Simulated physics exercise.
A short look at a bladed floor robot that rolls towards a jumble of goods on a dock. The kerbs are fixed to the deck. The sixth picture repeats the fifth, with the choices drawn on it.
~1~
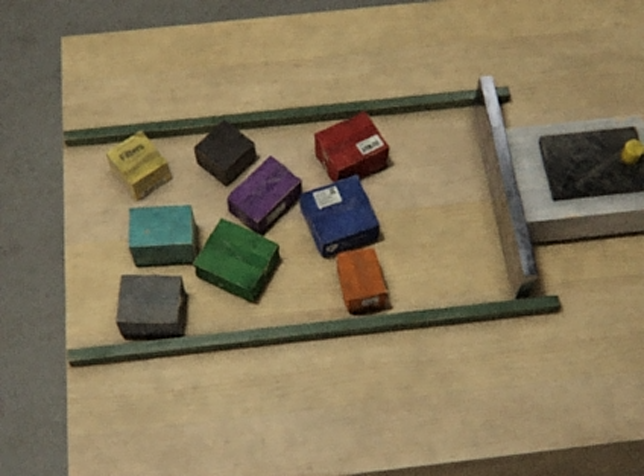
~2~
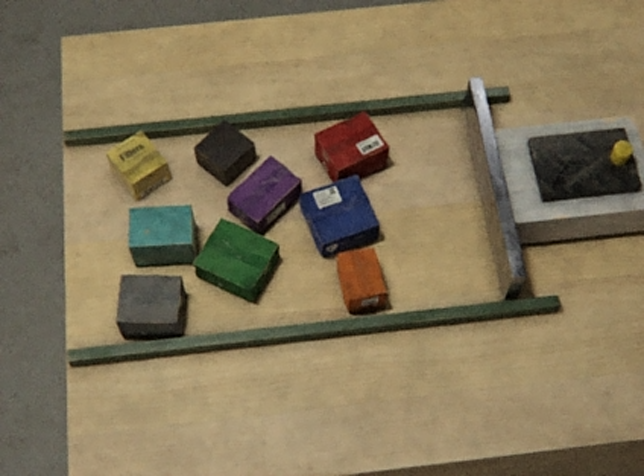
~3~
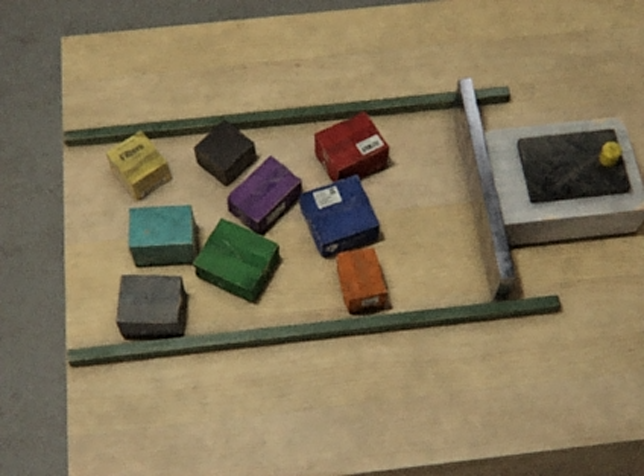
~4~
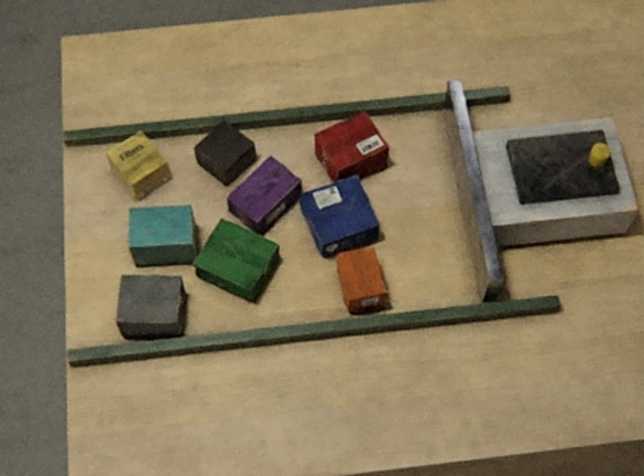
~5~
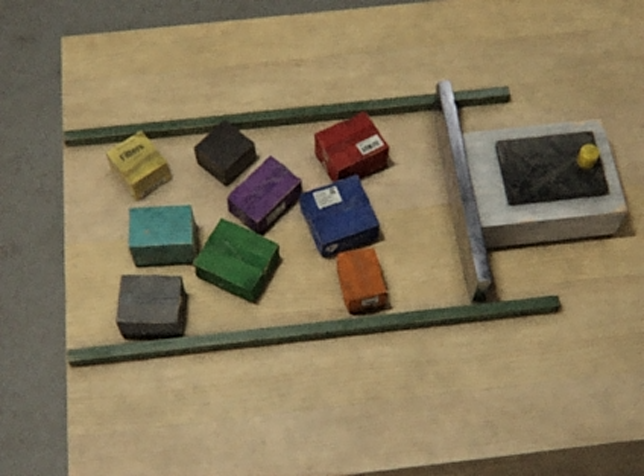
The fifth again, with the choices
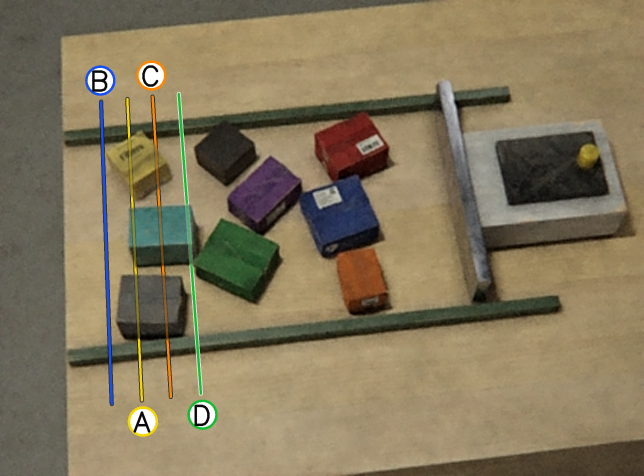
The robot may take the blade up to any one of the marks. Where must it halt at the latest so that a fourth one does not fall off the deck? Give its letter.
Line C.
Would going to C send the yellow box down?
By then, yes.
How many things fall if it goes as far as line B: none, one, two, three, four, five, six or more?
Six or more.
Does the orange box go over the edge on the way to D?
No.
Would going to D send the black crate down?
No.
On the copy, A at (134, 239); B at (106, 242); C at (161, 236); D at (189, 233).
On C. First, robot (434, 179); orange box (337, 282); red parcel (306, 145).
Then, robot (326, 190); grey box (96, 320); turquoise crate (106, 245).
Finally, robot (243, 199); turquoise crate over the edge; yellow box over the edge; three fallen.
By contrast, A drops six; B drops six; D is within the limit but short.
